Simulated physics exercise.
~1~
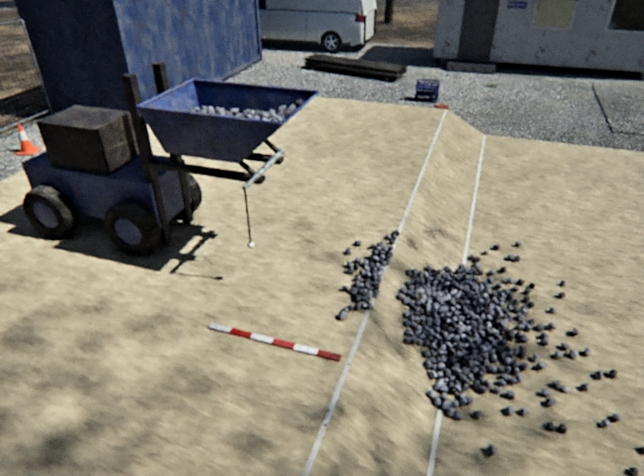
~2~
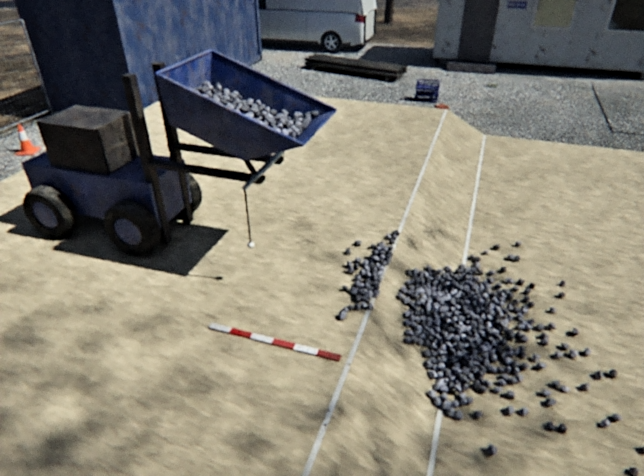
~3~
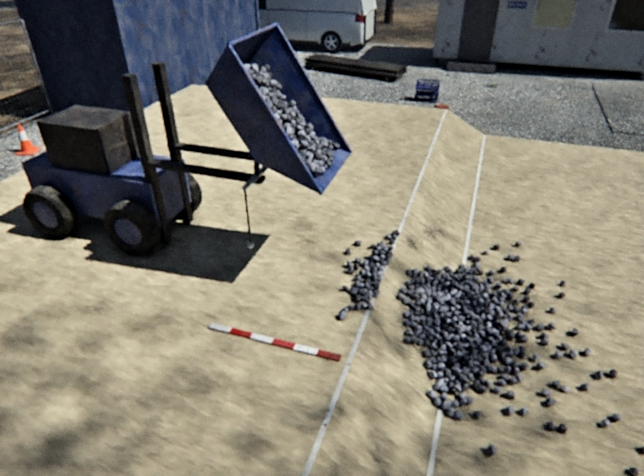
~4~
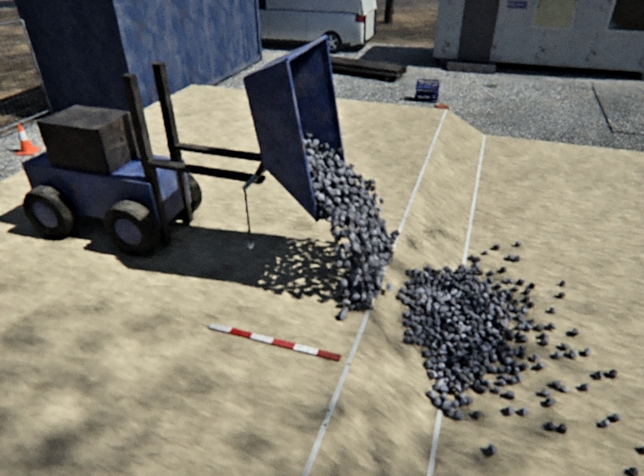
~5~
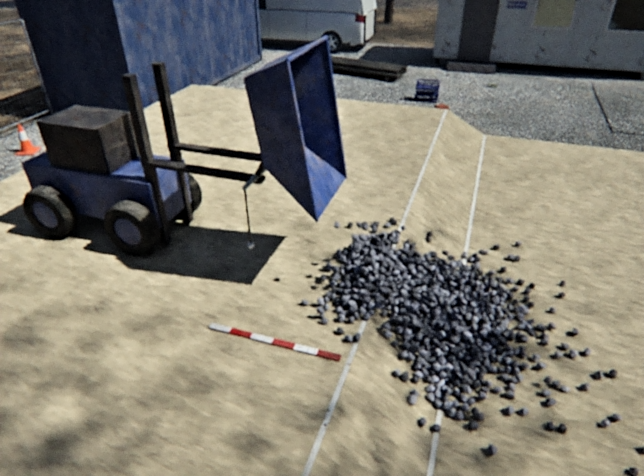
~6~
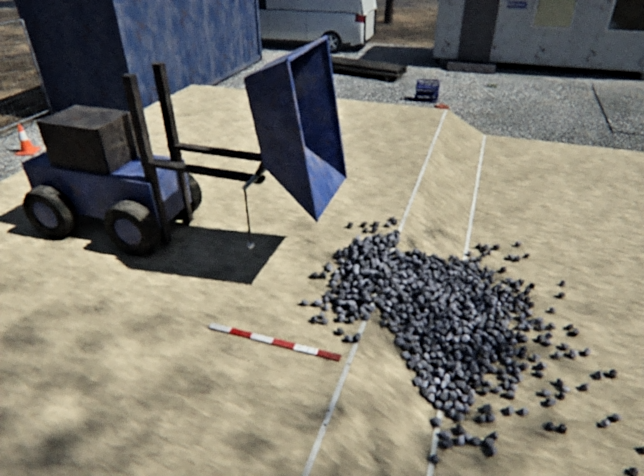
A blue fork truck tips its skip and pours grey stones onto the heap, emptying it.
